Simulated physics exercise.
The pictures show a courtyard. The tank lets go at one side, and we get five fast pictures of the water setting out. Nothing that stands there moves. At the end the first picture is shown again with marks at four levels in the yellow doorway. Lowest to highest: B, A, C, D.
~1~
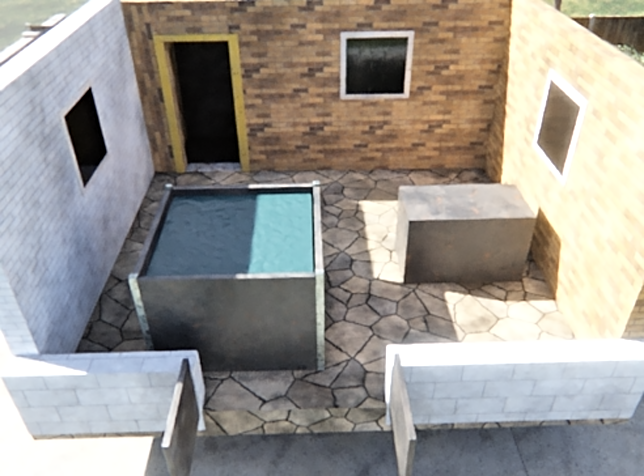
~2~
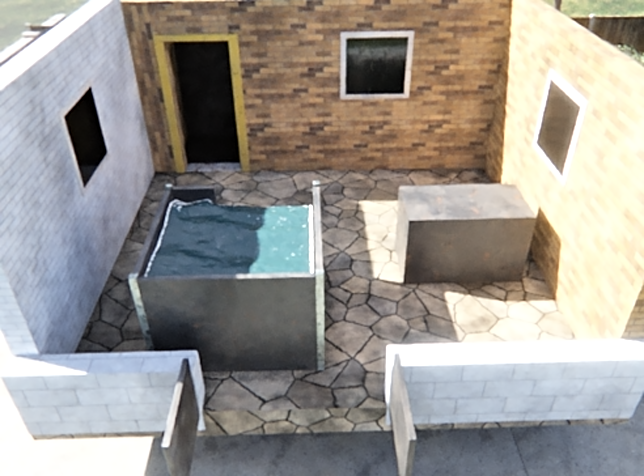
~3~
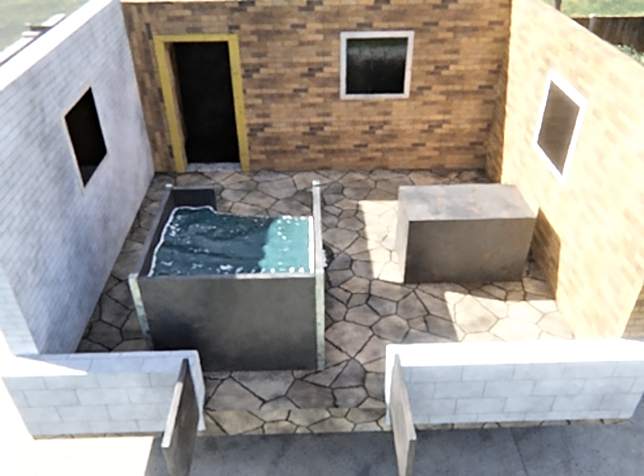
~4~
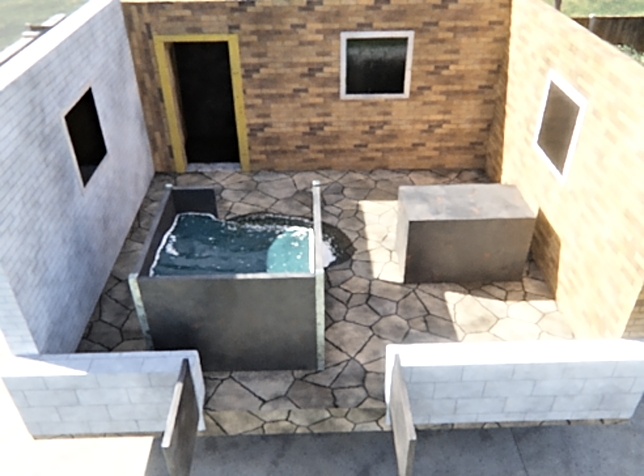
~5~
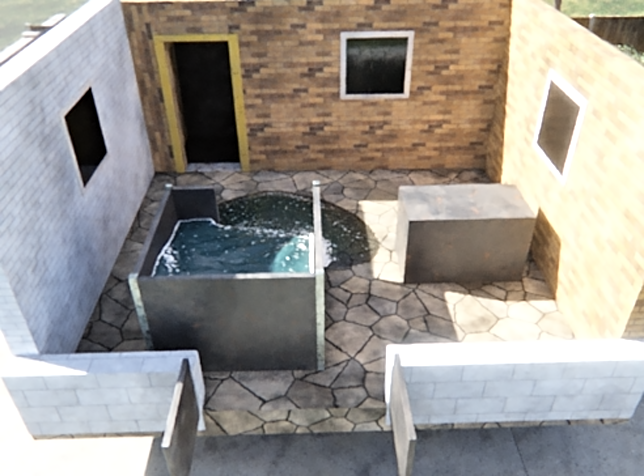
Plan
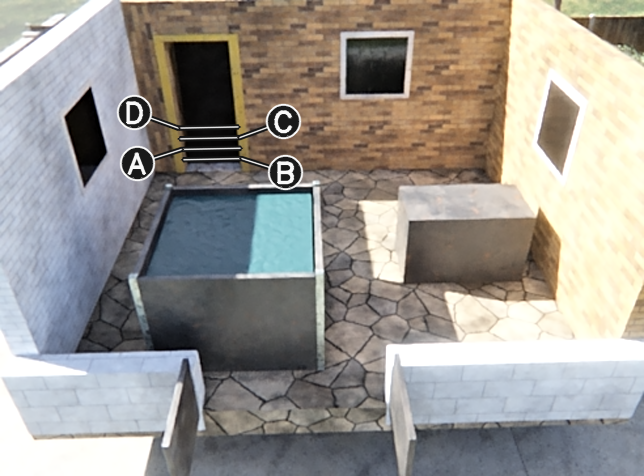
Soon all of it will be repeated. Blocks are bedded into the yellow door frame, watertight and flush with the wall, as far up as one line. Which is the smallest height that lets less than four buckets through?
Go for A.
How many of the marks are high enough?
Three of them.
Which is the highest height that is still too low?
That would be B.
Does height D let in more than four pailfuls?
No, not at all.
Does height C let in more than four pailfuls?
No.
On the marked copy, A at (211, 148); B at (212, 159); C at (209, 138); D at (208, 127); from the bottom up B, A, C, D.
For height A, a splash gets over, under a bucket.
For height B, about 10 bucketfuls get in.
For height C, nothing gets over.
For height D, nothing gets over.
